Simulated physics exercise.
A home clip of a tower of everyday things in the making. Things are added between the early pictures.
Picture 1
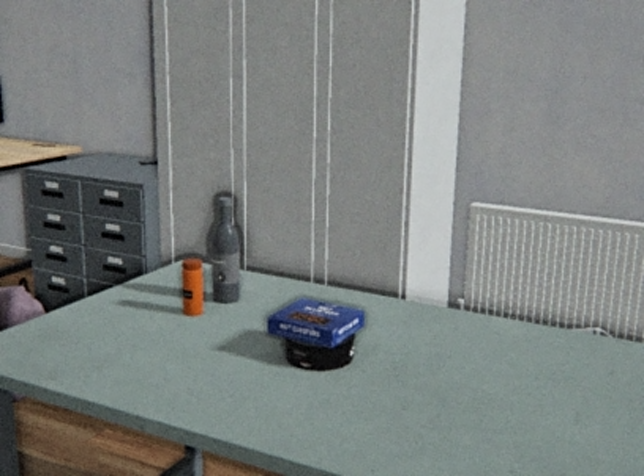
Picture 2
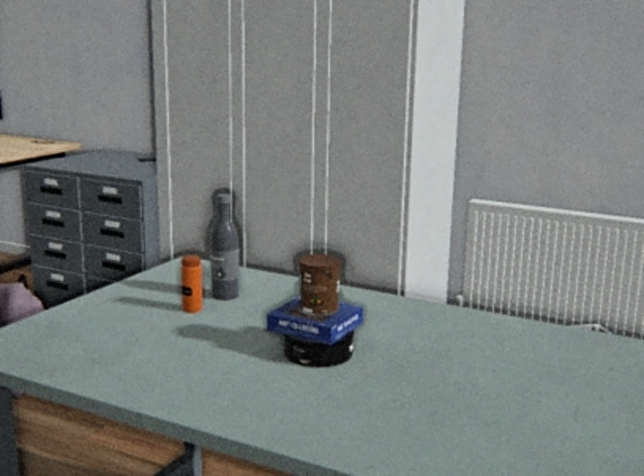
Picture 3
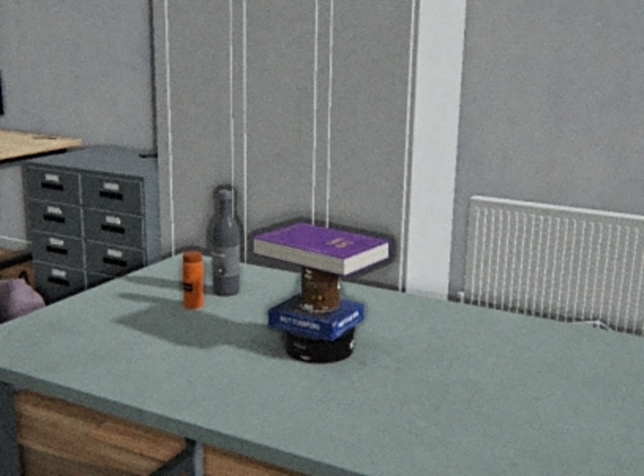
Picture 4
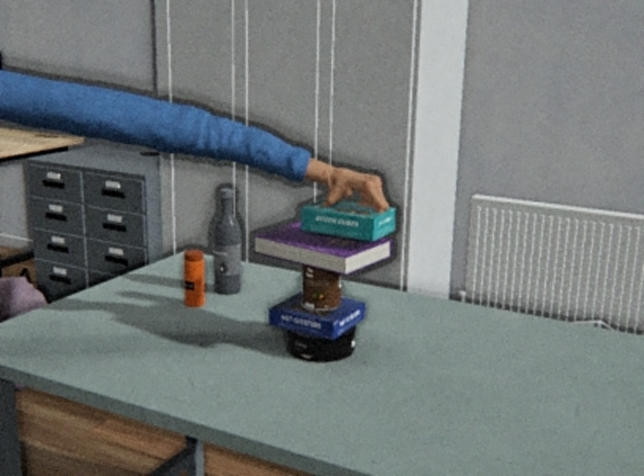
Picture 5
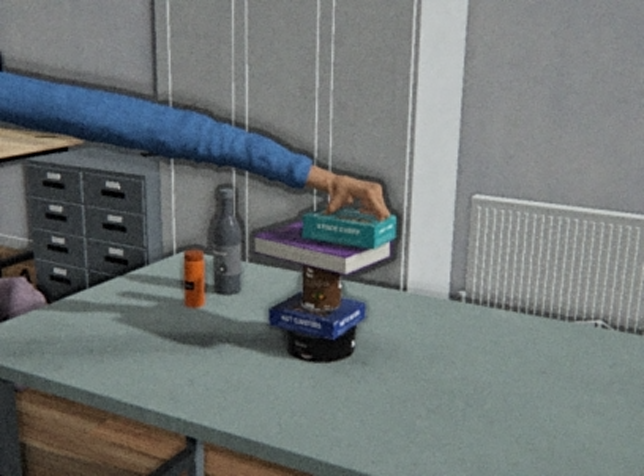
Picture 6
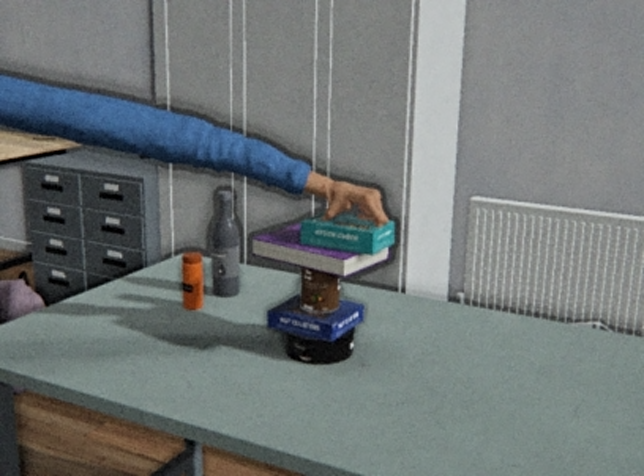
The footage shows a blue box on a black tub, then a brown tin and a purple book added above; a blue-sleeved arm reaches from the left and lowers a turquoise packet slightly onto the book.
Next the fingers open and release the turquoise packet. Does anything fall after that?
It keeps its balance.
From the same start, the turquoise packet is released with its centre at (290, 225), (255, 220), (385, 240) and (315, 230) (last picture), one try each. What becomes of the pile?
In the first case it holds; in the second case it loses its balance; in the third case it gives way; in the fourth case it stays up.
Then, 0.20 s on from there, no change.
Then, 0.50 s on from there, turquoise packet resting near (348, 234).
In the end, all 7 unmoved. At the end, from the last picture's camera, turquoise packet near (348, 233). The pile stays up.
